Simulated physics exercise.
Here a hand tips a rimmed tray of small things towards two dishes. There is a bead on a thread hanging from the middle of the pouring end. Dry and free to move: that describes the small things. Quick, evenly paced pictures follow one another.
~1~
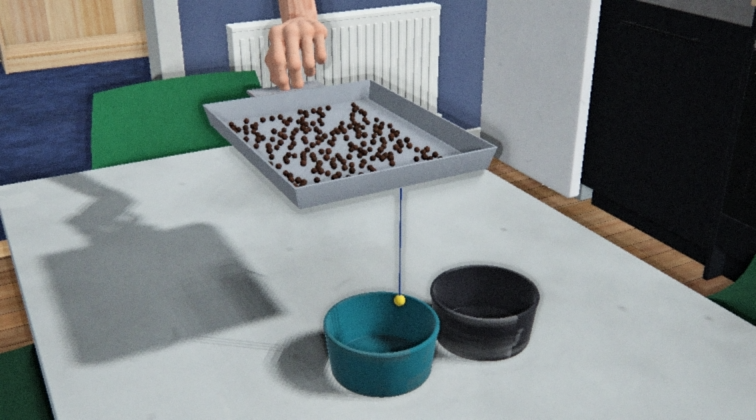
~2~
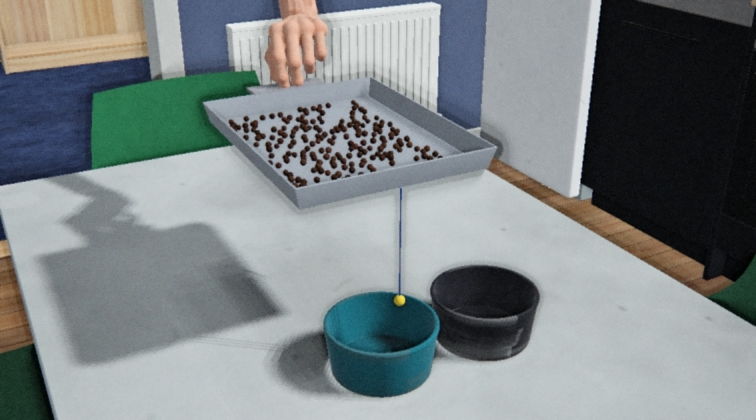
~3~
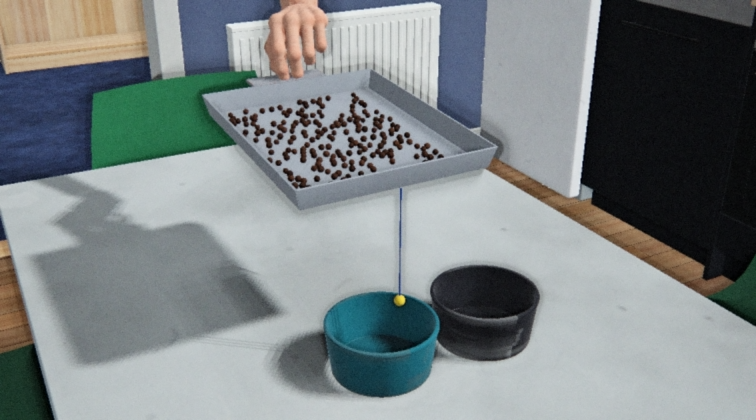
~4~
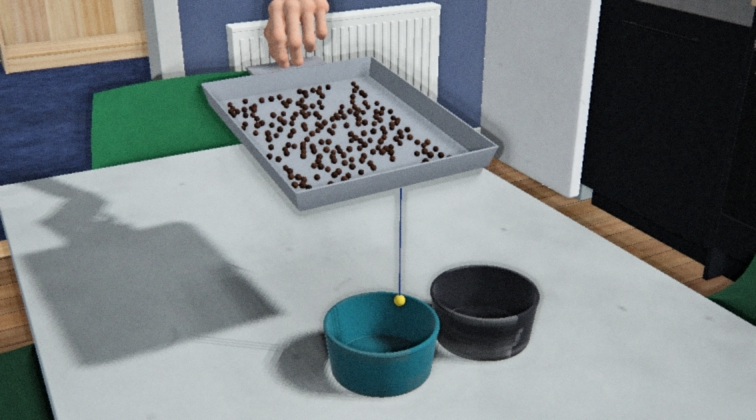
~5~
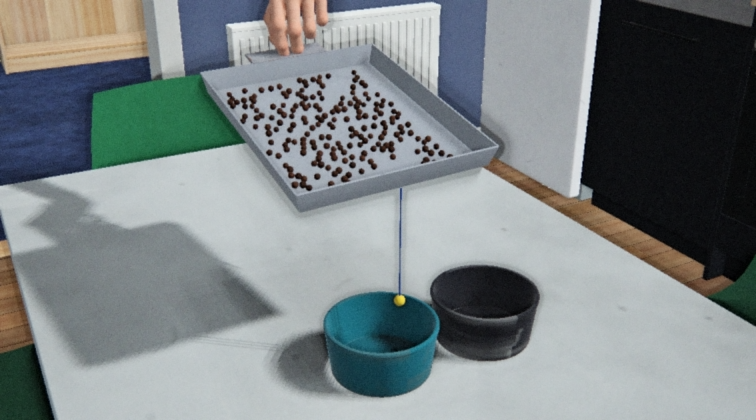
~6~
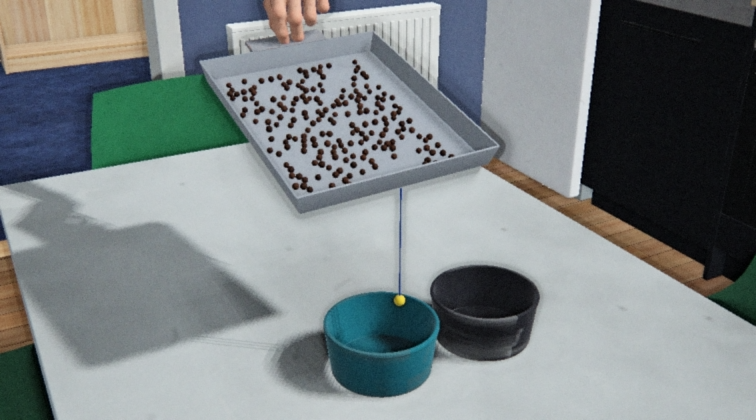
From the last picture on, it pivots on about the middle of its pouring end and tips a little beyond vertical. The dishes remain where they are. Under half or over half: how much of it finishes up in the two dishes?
Under half.
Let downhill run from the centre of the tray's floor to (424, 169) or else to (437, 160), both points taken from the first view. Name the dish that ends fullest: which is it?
First place: The dish to the right; second place: The dish to the right.
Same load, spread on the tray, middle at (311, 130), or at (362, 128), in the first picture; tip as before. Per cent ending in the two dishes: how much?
Close to 20 per cent, followed by close to 20 per cent.
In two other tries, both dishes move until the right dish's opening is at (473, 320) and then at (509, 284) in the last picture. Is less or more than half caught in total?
Taking them in turn, it's beyond half and then short of half.
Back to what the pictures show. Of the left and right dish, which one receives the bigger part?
The one that comes out ahead is the leftward one.
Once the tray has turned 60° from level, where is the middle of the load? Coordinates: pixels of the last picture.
I'd put it at about (357, 183).
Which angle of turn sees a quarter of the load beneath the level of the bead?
Near 100 degrees.
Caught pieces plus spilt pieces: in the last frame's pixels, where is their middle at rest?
I'd place the middle at about (350, 407).
Just after the last frame, tray tipped steeply; almost all on the tray; just a few in the left dish; just a few outside both.
A moment on, tray tipped past a quarter turn; about a tenth on the tray; roughly a quarter in the left dish; roughly a third outside both; roughly a third in the air.
Further on, tray tipped past a quarter turn; roughly a quarter in the left dish; the larger part outside both.
When it is over, tray tipped past a quarter turn; roughly a quarter in the left dish; not one in the right dish; the larger part outside both.
